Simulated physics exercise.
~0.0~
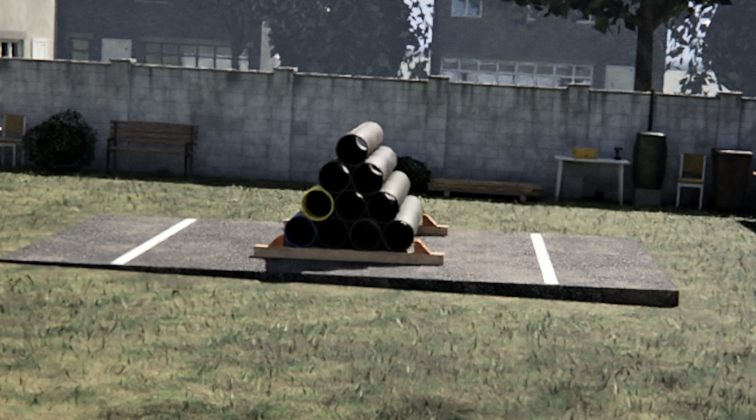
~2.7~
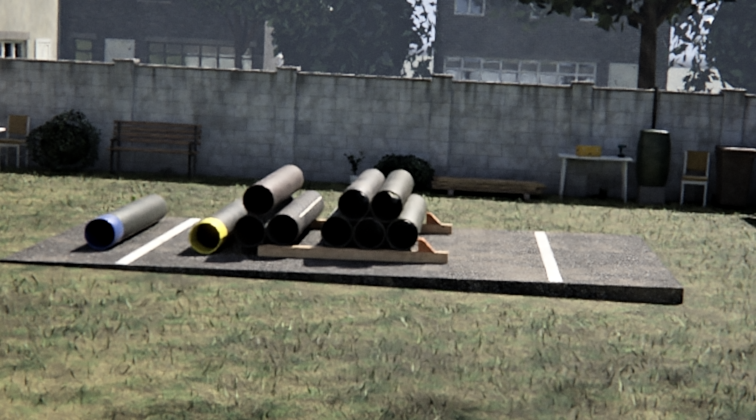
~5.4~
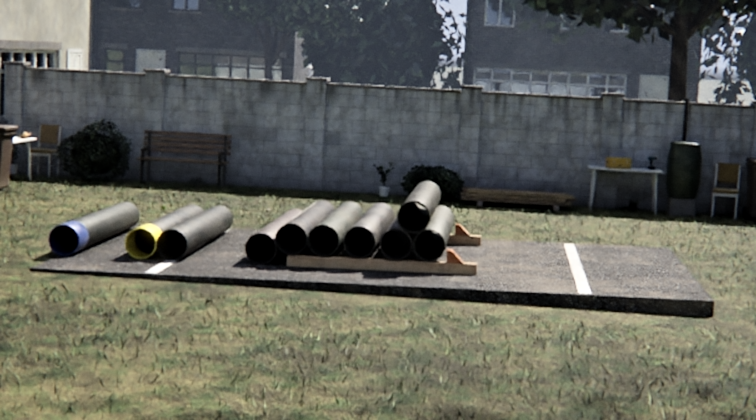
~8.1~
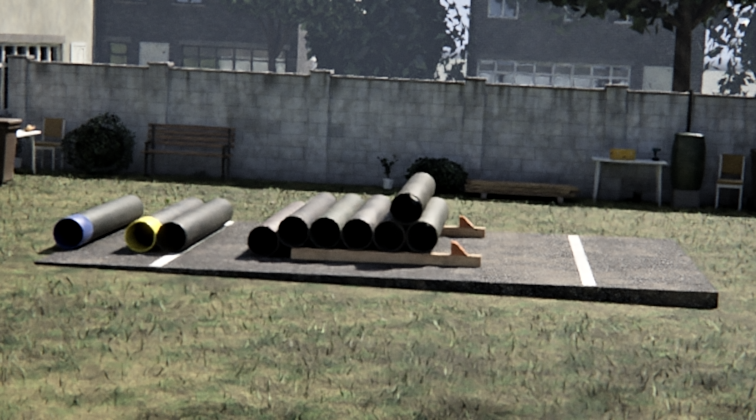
Dark pipes, one rimmed blue at the bottom left and one rimmed yellow just above it, sit stacked in a pyramid on wooden bearers, seen end-on across a grassy yard. The gray pad beneath has a white line on each side, with a block wall, benches and tables behind. The pile gives way to the left, the blue pipe rolling out ahead and the yellow one following. The upper pipes drop and spread into a low row. Finally blue lies beyond the left line, yellow past it too beside a dark pipe, while one pipe still rests on top at the right.
